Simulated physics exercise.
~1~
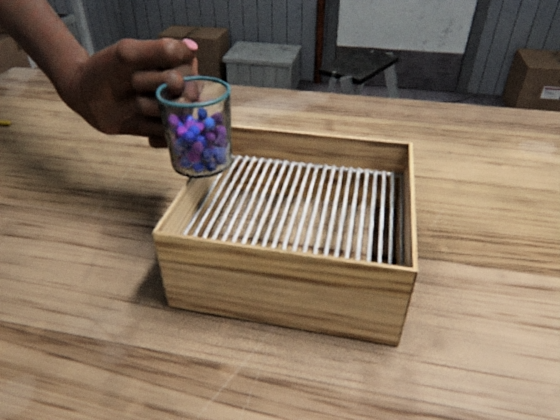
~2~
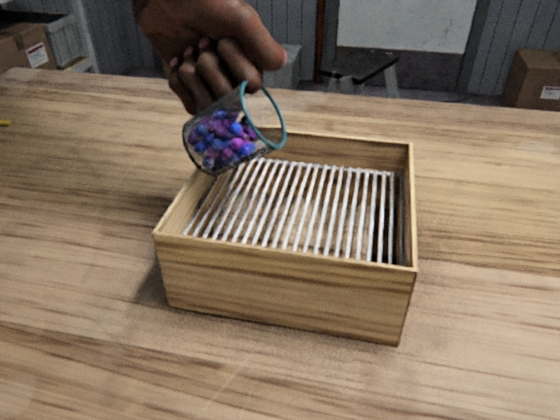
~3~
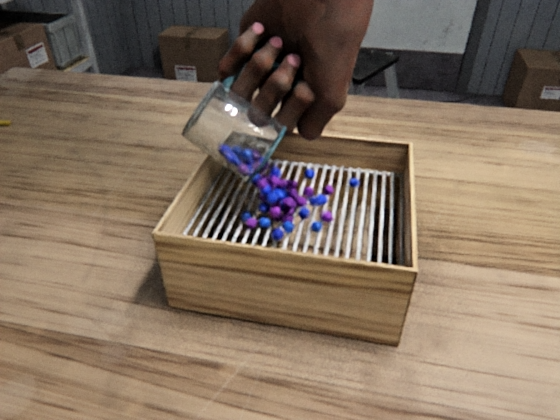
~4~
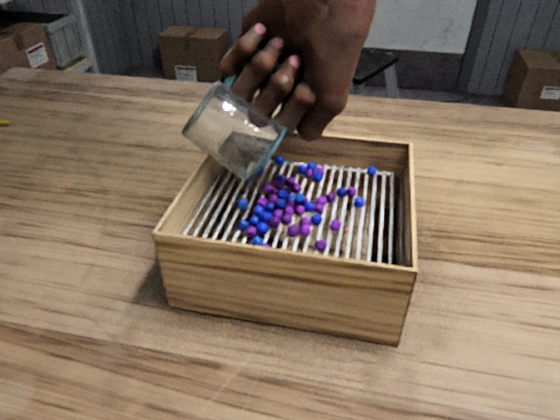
A hand tips a clear cup, pouring blue and purple pieces that settle on the rack.
